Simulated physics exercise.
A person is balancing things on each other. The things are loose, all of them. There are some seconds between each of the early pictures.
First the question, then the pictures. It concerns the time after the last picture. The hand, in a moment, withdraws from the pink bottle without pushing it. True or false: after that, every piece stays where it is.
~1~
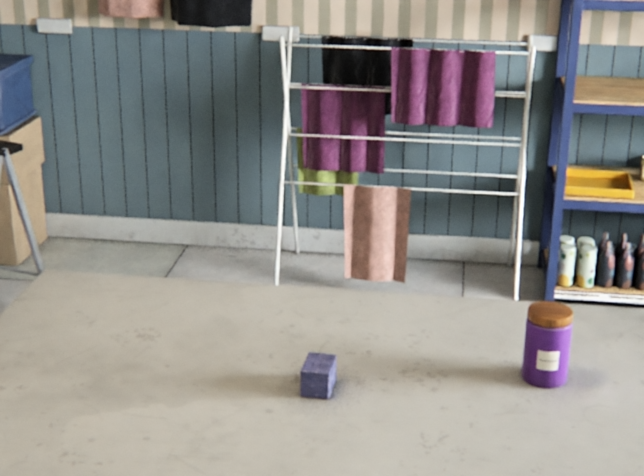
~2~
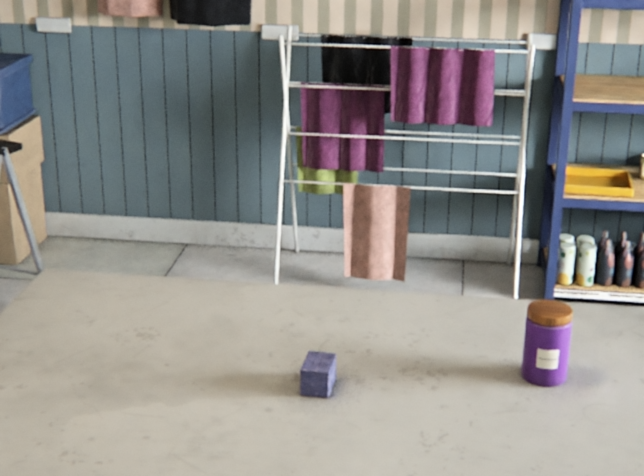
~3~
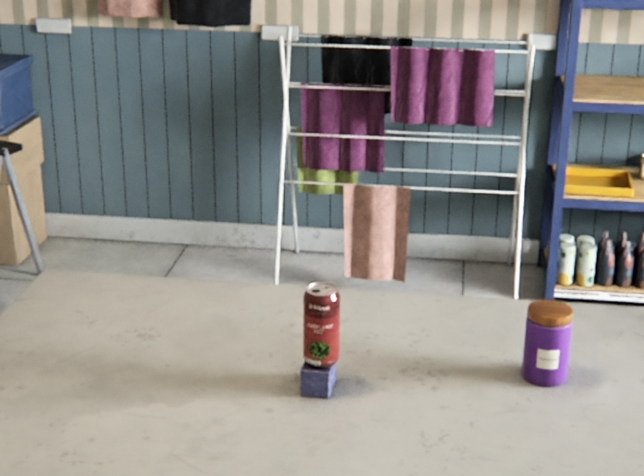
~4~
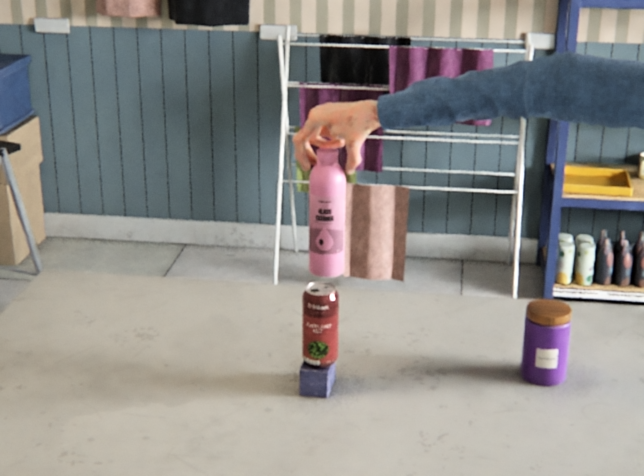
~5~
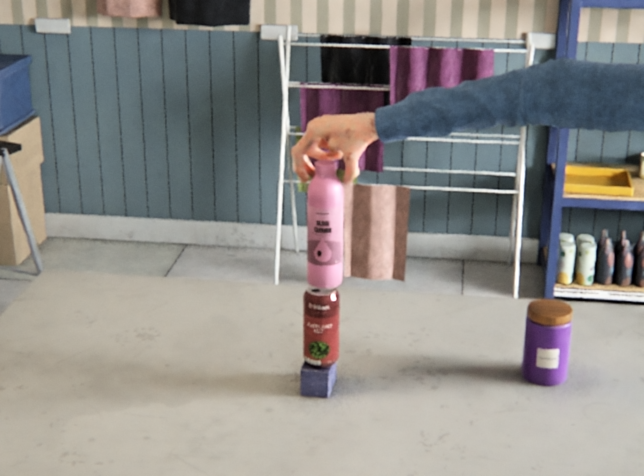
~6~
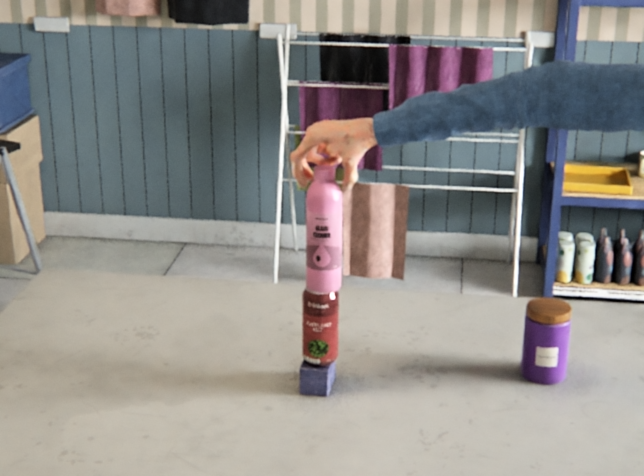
True.
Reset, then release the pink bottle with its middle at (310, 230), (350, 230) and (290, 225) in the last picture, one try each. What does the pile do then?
The pile does not fall at first, goes down second and goes down third.
Then, 0.40 s past the last view, nothing moves.
Then, 0.90 s past the last view, pink bottle resting near (325, 229).
Finally, all 4 still in place. Final places as the last picture's camera would see them, pink bottle near (325, 229). The pile stays up.
